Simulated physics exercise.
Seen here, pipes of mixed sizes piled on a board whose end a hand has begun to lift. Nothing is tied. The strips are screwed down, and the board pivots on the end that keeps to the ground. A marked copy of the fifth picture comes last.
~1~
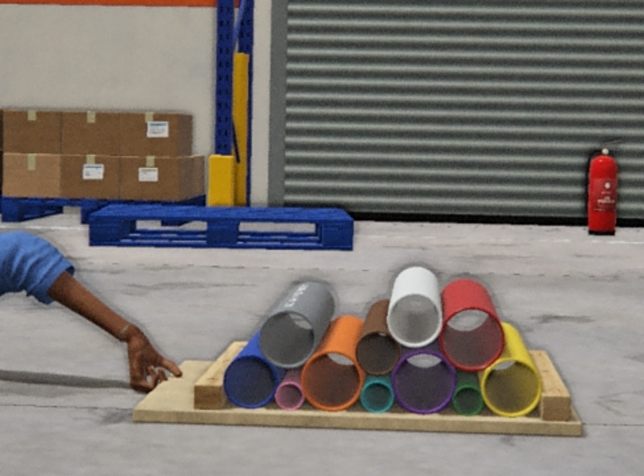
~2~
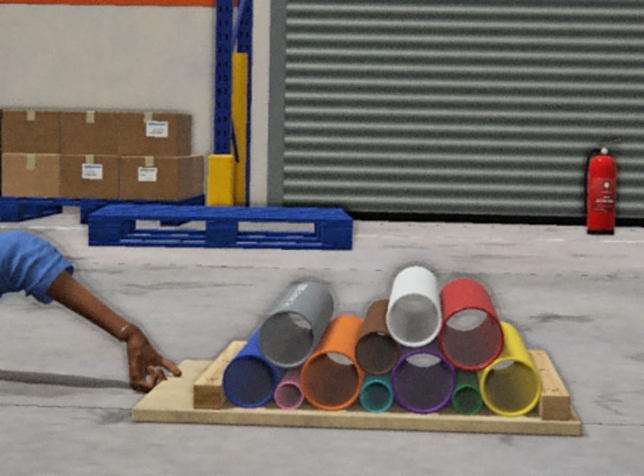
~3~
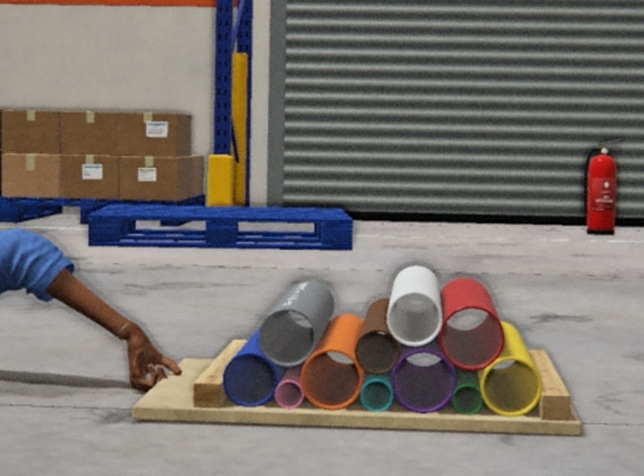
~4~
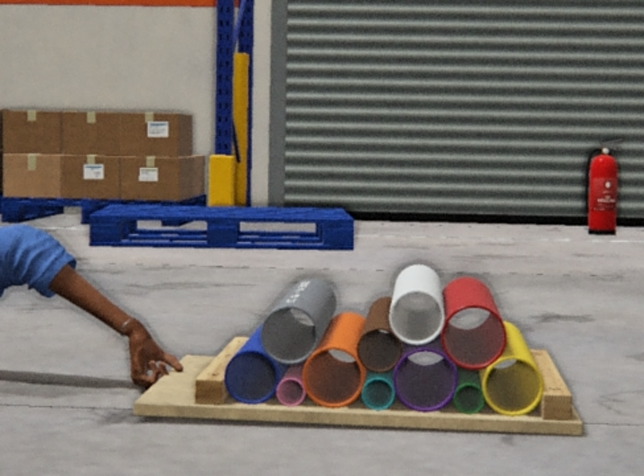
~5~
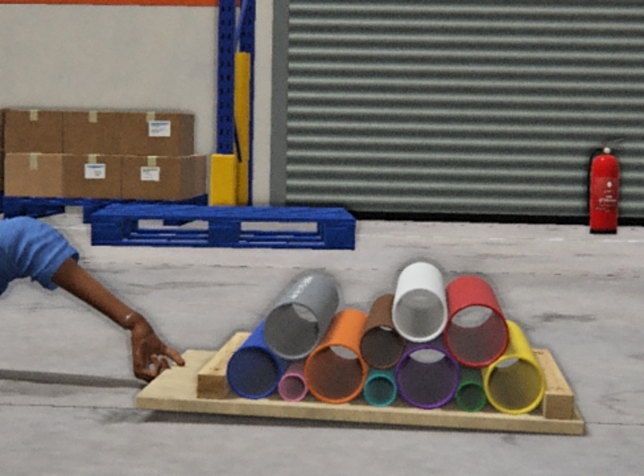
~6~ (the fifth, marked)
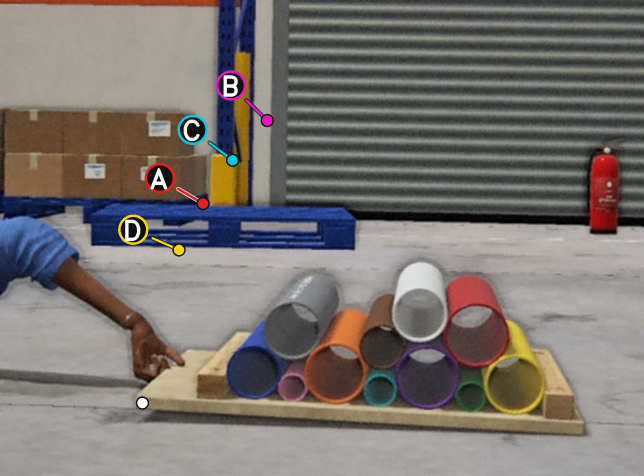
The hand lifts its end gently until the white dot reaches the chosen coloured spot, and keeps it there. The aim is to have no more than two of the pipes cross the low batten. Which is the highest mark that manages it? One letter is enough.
Mark B is as high as it can go.
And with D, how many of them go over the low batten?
It comes to none.
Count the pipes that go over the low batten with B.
With B, two.
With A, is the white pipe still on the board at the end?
The white pipe: Yes.
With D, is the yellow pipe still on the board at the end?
The yellow pipe: Yes.
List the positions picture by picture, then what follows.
Green pipe (468, 401); yellow pipe (512, 388); brown pipe (378, 353), in the first picture.
Brown pipe (377, 353); red pipe (472, 339), in the second picture.
Board (362, 382); blue pipe (250, 380); pink pipe (289, 395); purple pipe (424, 382), in the third picture.
Board (363, 380); blue pipe (252, 377); pink pipe (291, 392), in the fourth picture.
Board (365, 377); blue pipe (254, 372); pink pipe (293, 388), in the fifth picture.
On the marked copy, A at (203, 203); B at (267, 121); C at (233, 160); D at (179, 250); the white dot at (142, 403).
With B. Early on, board at 22°.
Further on, board at 42°.
At the end, board at 43°, two over the low batten (red, white).
As for the rest, A none over the low batten; C two over the low batten (red, white); D none over the low batten.
